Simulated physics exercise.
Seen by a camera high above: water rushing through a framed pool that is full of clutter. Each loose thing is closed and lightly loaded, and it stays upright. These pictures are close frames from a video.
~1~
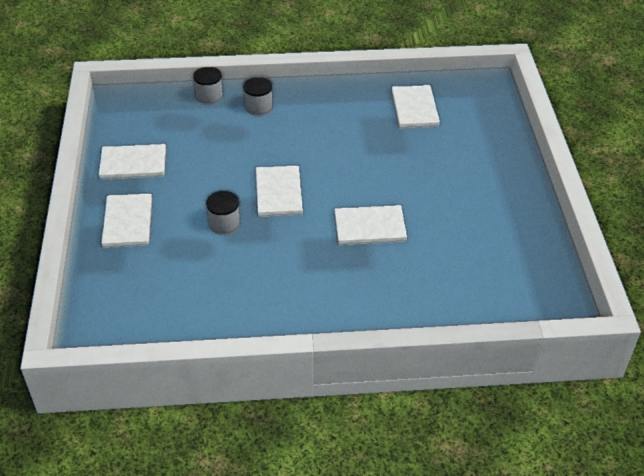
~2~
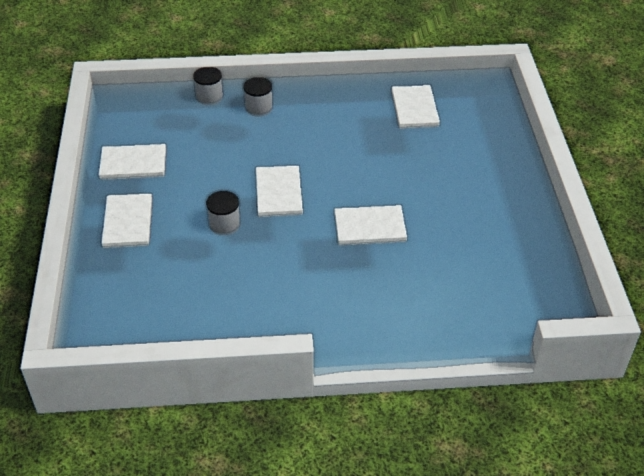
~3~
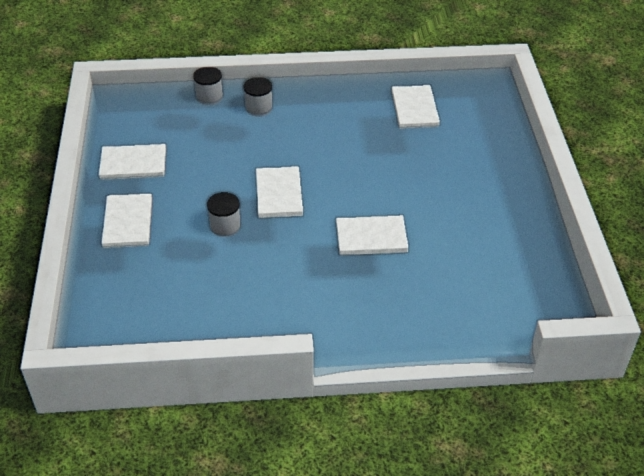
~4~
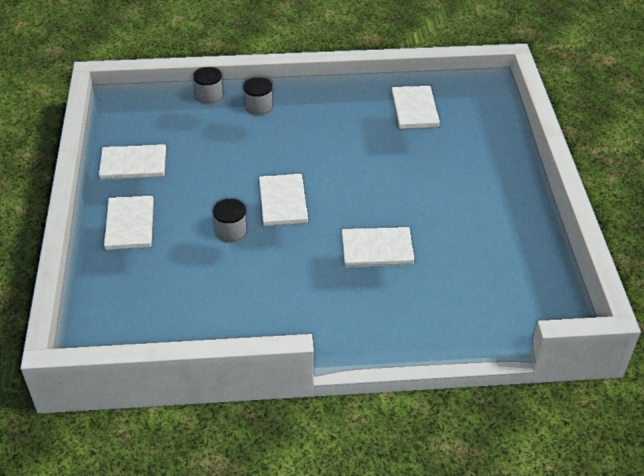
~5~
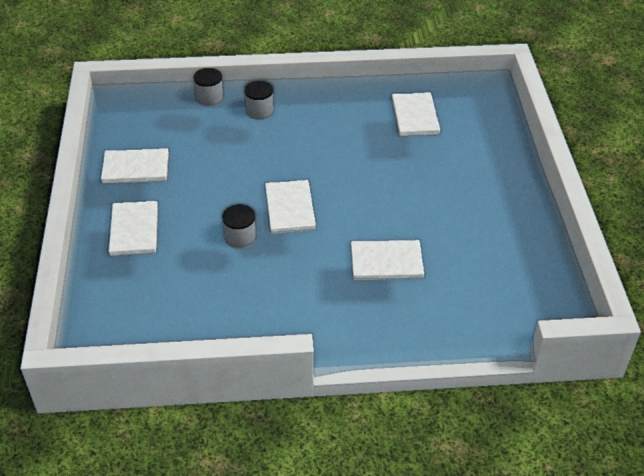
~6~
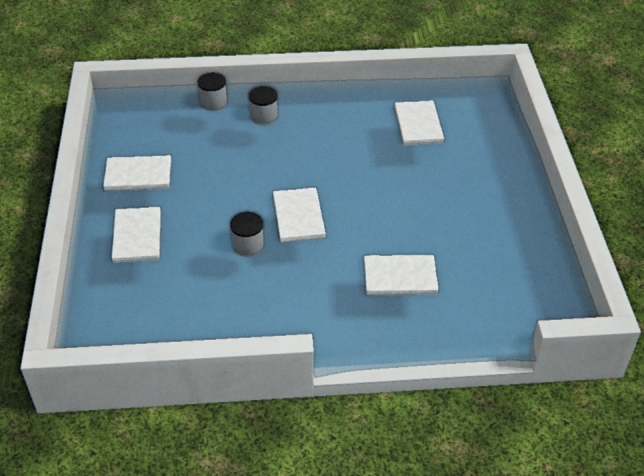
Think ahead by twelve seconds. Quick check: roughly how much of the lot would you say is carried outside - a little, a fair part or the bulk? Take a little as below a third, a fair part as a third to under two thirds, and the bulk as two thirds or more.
I would say a fair part.
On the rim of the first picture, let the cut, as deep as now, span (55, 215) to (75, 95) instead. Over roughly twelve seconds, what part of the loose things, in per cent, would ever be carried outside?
80 per cent.
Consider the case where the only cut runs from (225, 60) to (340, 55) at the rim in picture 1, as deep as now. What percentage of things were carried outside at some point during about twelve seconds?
Roughly 60 in a hundred.
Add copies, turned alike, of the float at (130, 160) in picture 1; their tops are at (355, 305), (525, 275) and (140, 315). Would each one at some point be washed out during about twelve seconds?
Taken in the given order, the three: Exits at some point, exits at some point and exits at some point.
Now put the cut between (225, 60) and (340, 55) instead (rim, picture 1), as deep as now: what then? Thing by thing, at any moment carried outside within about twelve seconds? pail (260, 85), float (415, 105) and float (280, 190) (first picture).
Lost; lost; lost.
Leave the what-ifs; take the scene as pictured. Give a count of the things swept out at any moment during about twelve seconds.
The figure is 3.
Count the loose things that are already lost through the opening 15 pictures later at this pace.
The number works out to 3.
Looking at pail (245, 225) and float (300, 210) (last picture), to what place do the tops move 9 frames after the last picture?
Look for them around (310, 278) and (346, 275).
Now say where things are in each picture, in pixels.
In the first frame, a float at (370, 222), afloat; a float at (279, 188) floats; 0 of 8 have shifted.
In the second frame, a float at (370, 223), afloat; a float at (279, 188) floats; 0 of 8 have shifted.
In the third frame, a float at (372, 233) floats, close to its start; a float at (279, 189) floats; 1 of 8 have shifted.
In the fourth frame, a float at (378, 244) floats, close to its start; a float at (283, 197) floats, close to its start; 3 of 8 have shifted.
In the fifth frame, a float at (387, 257), afloat, close to its start; a float at (290, 204) floats, close to its start; 5 of 8 have shifted.
In the sixth frame, a float at (401, 272), afloat, a stride from its start; a float at (299, 212) floats, close to its start; 7 of 8 have shifted.
A moment on, 0 of 8 are out; 8 afloat.
Next, 1 of 8 are out; 7 afloat.
Later, 3 of 8 are out; 5 afloat.
In the end, 3 of 8 are out; 5 afloat.
